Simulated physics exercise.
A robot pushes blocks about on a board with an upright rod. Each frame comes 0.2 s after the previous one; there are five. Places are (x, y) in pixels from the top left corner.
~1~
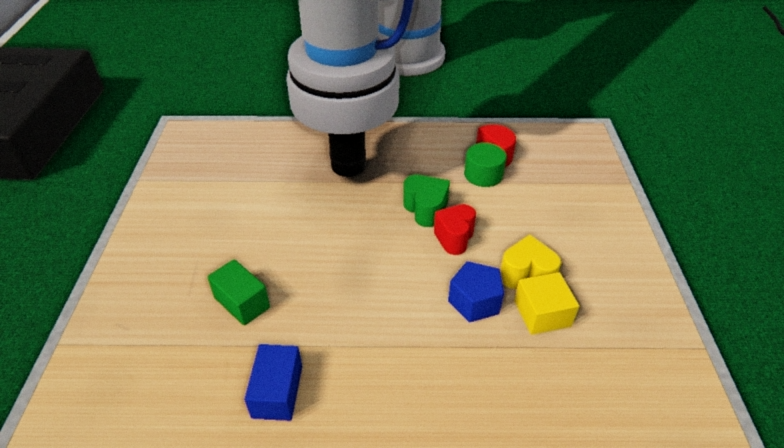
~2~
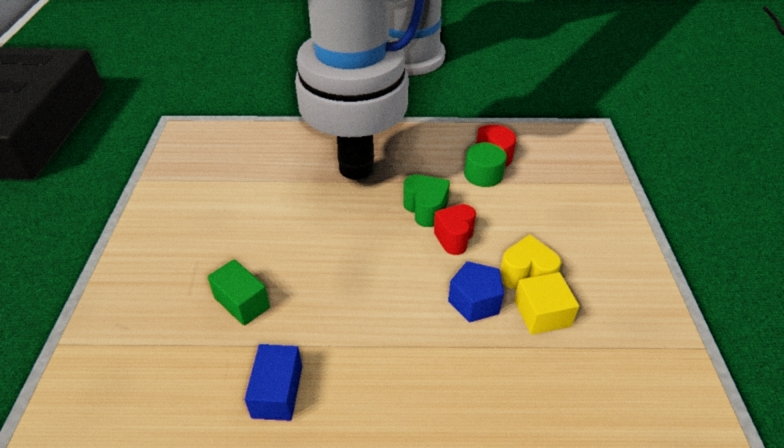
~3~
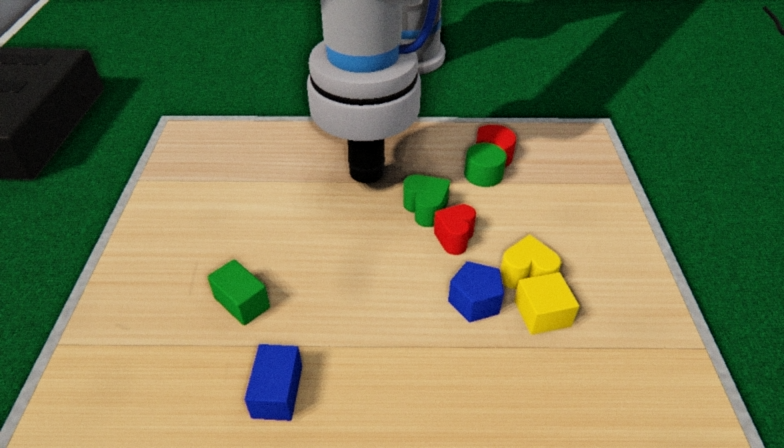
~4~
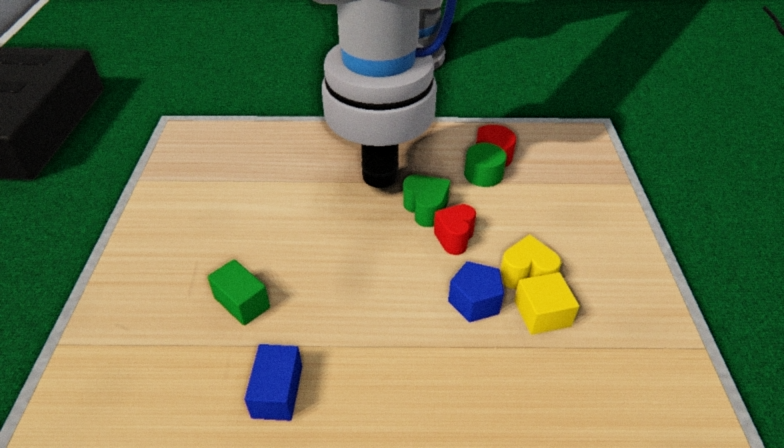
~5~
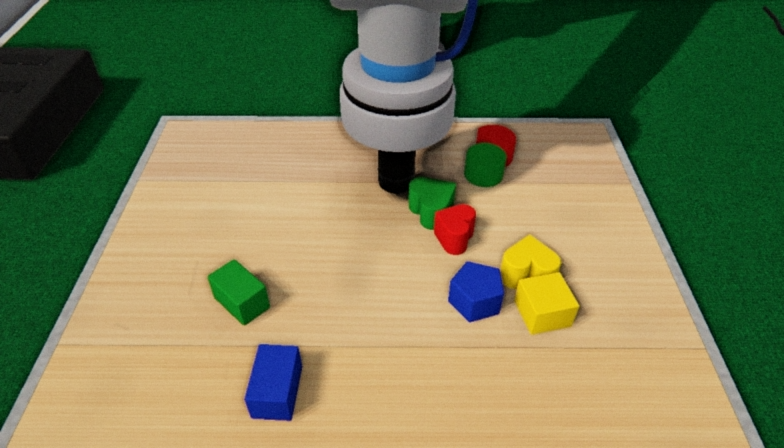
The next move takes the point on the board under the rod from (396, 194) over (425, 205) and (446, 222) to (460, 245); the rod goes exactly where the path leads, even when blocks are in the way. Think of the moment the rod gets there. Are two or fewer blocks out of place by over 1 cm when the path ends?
In short: No.
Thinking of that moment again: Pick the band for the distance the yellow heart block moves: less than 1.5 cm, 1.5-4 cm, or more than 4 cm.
It falls in the 1.5 to 4 cm band.
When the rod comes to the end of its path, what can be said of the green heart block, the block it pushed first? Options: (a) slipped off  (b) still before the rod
That would be b.
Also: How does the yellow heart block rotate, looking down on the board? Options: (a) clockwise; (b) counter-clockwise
b.
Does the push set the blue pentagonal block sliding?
Answer: Yes.
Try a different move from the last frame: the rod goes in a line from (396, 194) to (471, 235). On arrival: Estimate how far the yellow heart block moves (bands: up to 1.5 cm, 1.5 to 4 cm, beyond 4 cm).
The best fit is 1.5 to 4 cm.
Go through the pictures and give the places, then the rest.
The first frame shows lower end of the rod (349, 167), tops of blocks, green heart block (427, 188), red heart block (457, 217), blue pentagonal block (479, 280), yellow heart block (532, 254).
The second frame shows rod (357, 170), blocks as before.
The third frame shows rod (367, 173), blocks as before.
The fourth frame shows rod (380, 178), blocks as before.
The fifth frame shows rod (396, 183), green heart block (433, 191), red heart block (457, 217), blue pentagonal block (479, 280), yellow heart block (532, 254).
The first path, step by step. One third of the way, rod (427, 194); green heart block (459, 208), turned 25° clockwise; red heart block (478, 233), turned 20° anticlockwise.
Two thirds of the way, rod (448, 212); green heart block (481, 228), turned 25° clockwise; red heart block (499, 257); blue pentagonal block (479, 286), turned 20° clockwise; yellow heart block (540, 258), turned 25° anticlockwise.
At the end, rod (461, 234); green heart block (496, 251), turned 30° clockwise; red heart block (517, 281), turned 20° anticlockwise; blue pentagonal block (477, 294), turned 35° clockwise; yellow heart block (552, 262), turned 55° anticlockwise.
